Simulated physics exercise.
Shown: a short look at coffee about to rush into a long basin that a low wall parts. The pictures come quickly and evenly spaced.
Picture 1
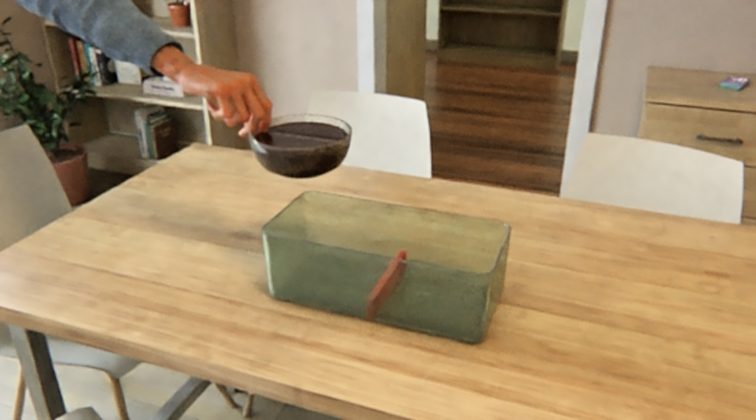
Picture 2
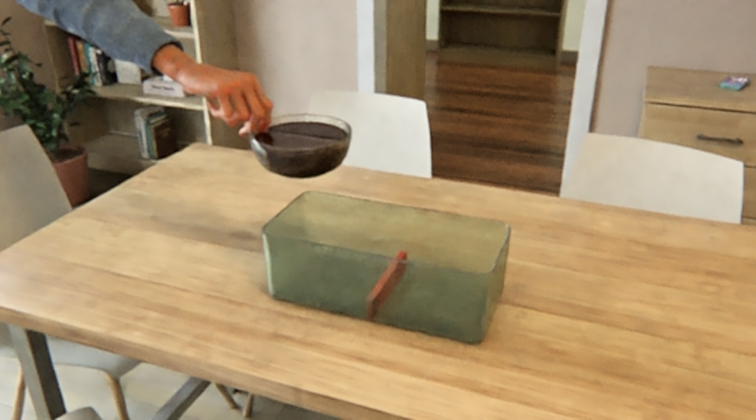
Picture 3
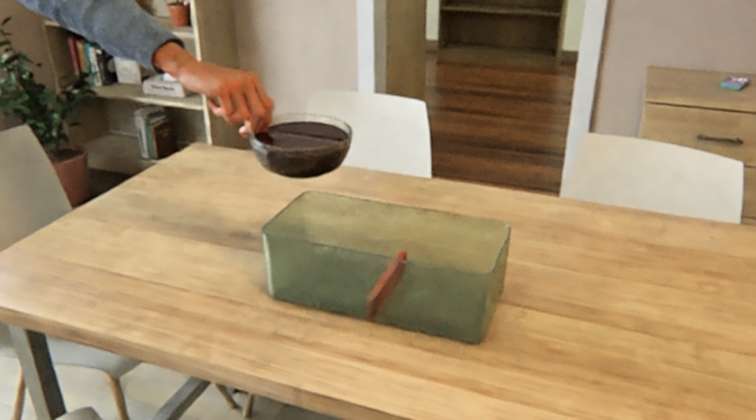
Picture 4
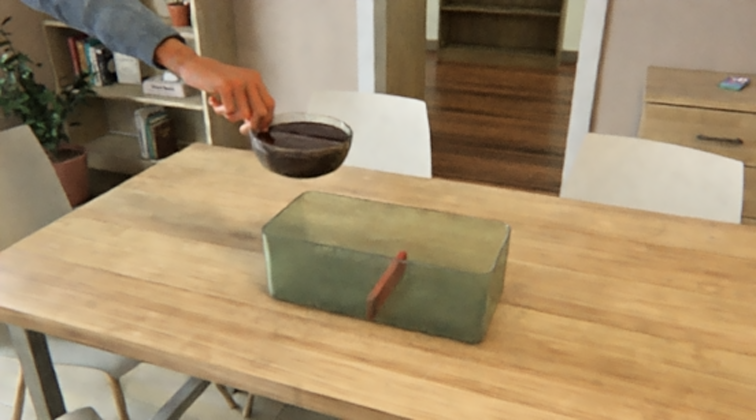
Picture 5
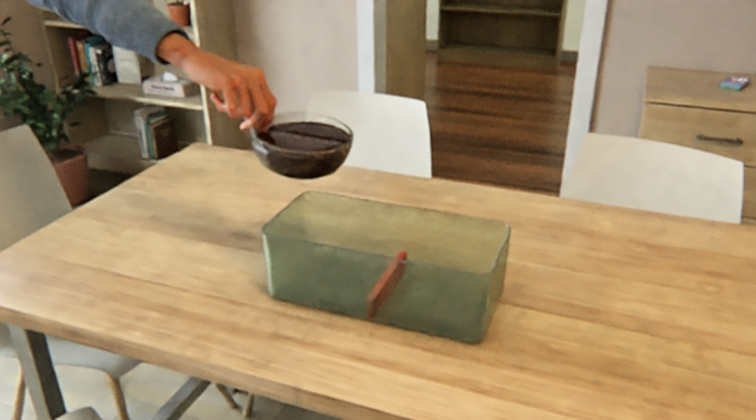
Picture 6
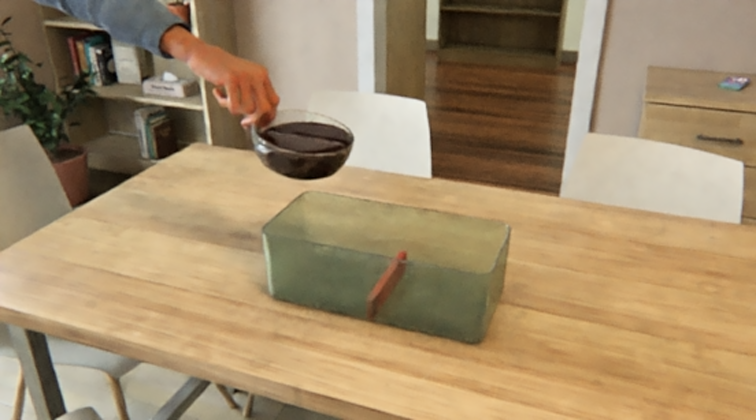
A hand reaching in from the upper left, its arm in a blue-grey sleeve, holds a clear glass bowl of dark coffee and, after staying almost level, tilts it slightly to the right. Below sits a long, greenish glass basin with a low reddish wall across its middle, on a pale wooden table. The dining room, seen from slightly above by a still camera, has white chairs, shelves, a plant and a doorway behind.
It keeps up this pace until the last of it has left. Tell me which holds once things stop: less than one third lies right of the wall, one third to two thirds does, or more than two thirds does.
One third to two thirds lies right of the wall.
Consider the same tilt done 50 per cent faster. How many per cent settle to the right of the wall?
Roughly 45 percent.
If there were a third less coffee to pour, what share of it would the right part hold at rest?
About 30 in a hundred.
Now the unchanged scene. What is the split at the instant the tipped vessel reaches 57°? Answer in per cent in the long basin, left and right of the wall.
10 % left, 20 % right.
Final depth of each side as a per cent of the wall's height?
On the left it's around 30 per cent; on the right, 40 per cent.
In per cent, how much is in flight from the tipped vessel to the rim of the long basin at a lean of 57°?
I'd put it at roughly 30 percent of it.
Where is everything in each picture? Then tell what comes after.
In the first frame, tilt 0°; pouring edge (347, 138); surface from (261, 130) to (347, 142); the long basin's rim runs from (283, 211) to (502, 250); the wall's top is at (388, 275).
In the second frame, tilt 0°; pouring edge (347, 139); surface from (261, 130) to (347, 142).
In the third frame, tilt 2°; pouring edge (347, 140); surface from (261, 129) to (347, 142).
In the fourth frame, tilt 4°; pouring edge (348, 142); surface from (262, 129) to (348, 143).
In the fifth frame, tilt 7°; pouring edge (349, 145); surface from (263, 130) to (349, 144).
In the sixth frame, tilt 11°; pouring edge (349, 148); surface from (264, 130) to (350, 143).
A moment on, the tilt is 57° and 42 per cent is still to pour, 9 is left of the wall and 18 right of it.
Next, the tilt is 87° and 5 per cent is still to pour, 38 is left of the wall and 52 right of it.
Then the tilt is 94° and 0 per cent is still to pour, 47 is left of the wall and 53 right of it.
Later the tilt is 94° and 0 per cent is still to pour, 47 is left of the wall and 53 right of it.
In the end 47 per cent lies left of the wall, 53 right of it and 0 outside.
